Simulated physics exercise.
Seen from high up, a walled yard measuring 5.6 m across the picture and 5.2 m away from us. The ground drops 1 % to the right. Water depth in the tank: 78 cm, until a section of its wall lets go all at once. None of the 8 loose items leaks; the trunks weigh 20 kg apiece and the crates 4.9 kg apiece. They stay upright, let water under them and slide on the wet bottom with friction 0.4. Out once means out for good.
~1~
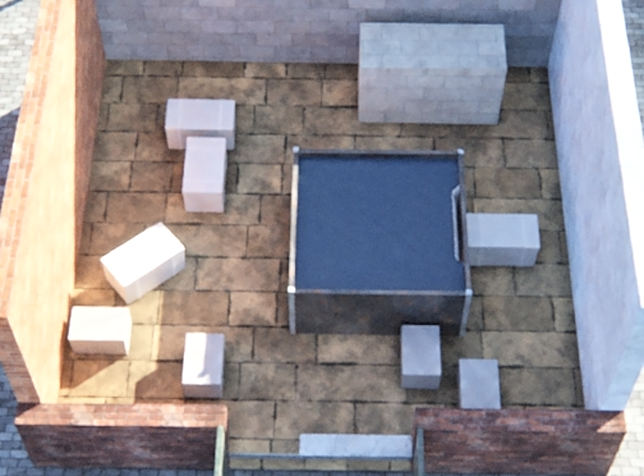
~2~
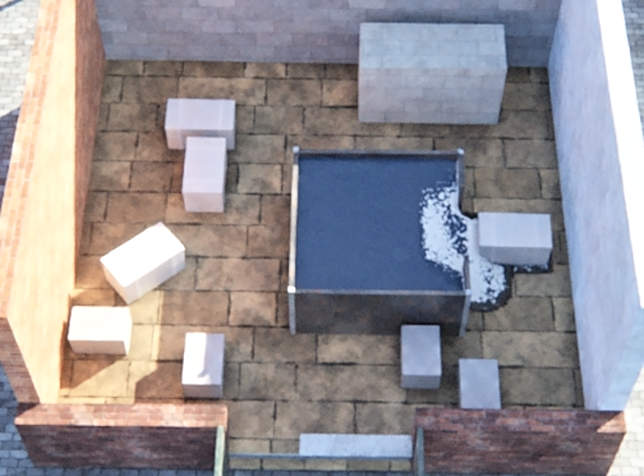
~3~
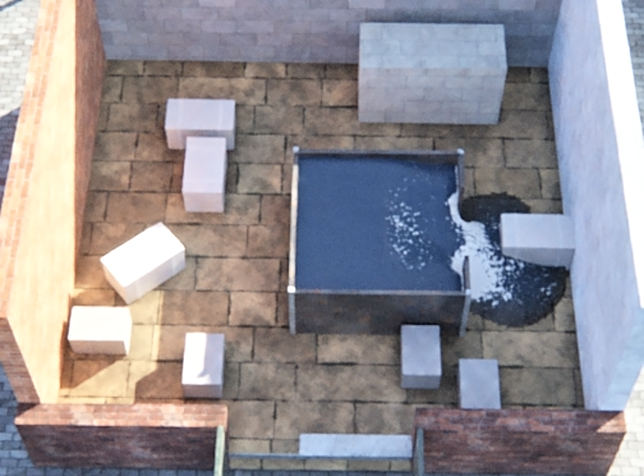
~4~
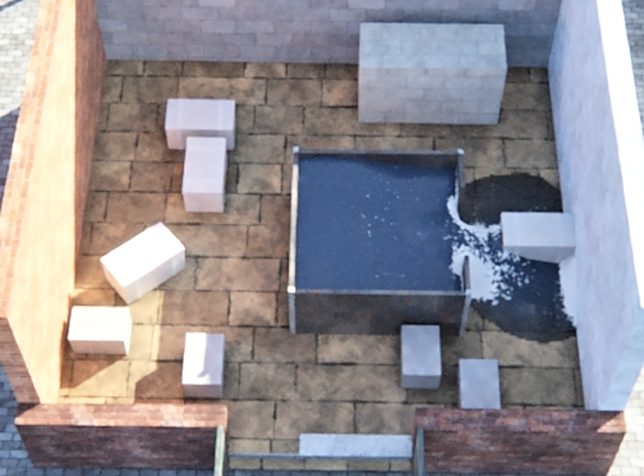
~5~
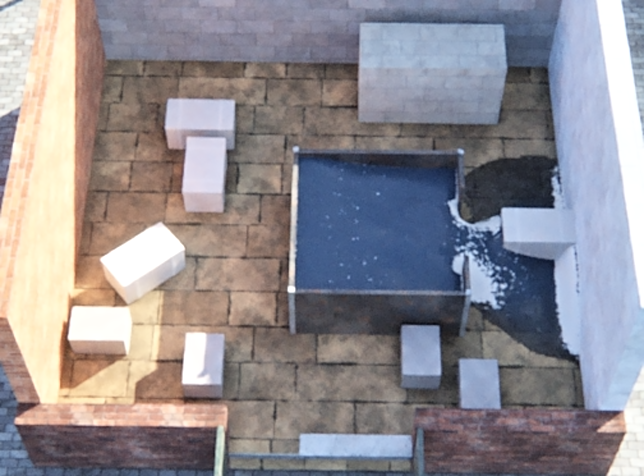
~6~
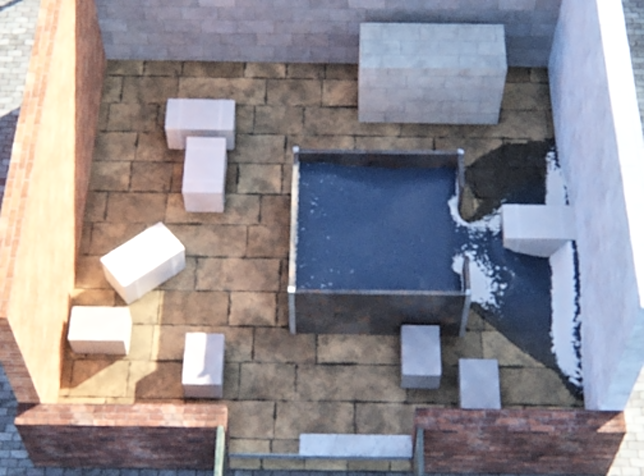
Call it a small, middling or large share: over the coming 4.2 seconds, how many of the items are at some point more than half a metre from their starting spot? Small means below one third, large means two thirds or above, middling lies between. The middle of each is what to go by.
Middling.
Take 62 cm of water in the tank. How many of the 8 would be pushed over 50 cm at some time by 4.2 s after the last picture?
I count 4 of them in that case.
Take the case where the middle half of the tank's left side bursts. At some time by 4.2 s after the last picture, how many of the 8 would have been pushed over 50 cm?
Count: 7.
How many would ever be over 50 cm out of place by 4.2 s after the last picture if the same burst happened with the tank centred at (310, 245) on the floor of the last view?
The count would be 3.
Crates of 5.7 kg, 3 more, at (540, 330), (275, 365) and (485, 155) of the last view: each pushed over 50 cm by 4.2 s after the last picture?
Above, above, above.
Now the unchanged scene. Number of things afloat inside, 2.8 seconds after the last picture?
At that instant the tally stands at 3.
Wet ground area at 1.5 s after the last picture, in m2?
Roughly 13 m2 of it is wet.
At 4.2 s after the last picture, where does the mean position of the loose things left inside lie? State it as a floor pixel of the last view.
Near (170, 263).
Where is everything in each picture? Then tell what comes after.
In the first frame, a trunk at (502, 230) rests on the ground; a trunk at (200, 114) rests on the ground; water covers 3.3 m2; 0 of 8 have shifted.
In the second frame, a trunk at (515, 230) rests on the ground, 14 cm from its start; a trunk at (200, 114), on the bottom; water covers 3.9 m2; 1 of 8 have shifted.
In the third frame, a trunk at (538, 231) rests on the ground, 40 cm from its start; a trunk at (200, 114), on the bottom; 4.8 m2 under water; 1 of 8 have shifted.
In the fourth frame, a trunk at (539, 229) rests on the ground, 40 cm from its start; a trunk at (200, 114), on the bottom; water covers 5.7 m2; 1 of 8 have shifted.
In the fifth frame, a trunk at (539, 225), on the bottom, 40 cm from its start; a trunk at (200, 114) rests on the ground; 6.1 m2 under water; 1 of 8 have shifted.
In the sixth frame, a trunk at (540, 222) floats, 40 cm from its start; a trunk at (200, 114) rests on the ground; 6.3 m2 under water; 1 of 8 have shifted.
Then, 0.4 s after the last picture 0 of 8 are over 50 cm from their spots; 1 afloat.
Then, 1.5 s after the last picture 2 of 8 are over 50 cm from their spots; 2 afloat.
Then, 2.8 s after the last picture 4 of 8 are over 50 cm from their spots; 3 afloat.
Then, 4.2 s after the last picture 4 of 8 are over 50 cm from their spots, and 4 have been at some point; 5 afloat.
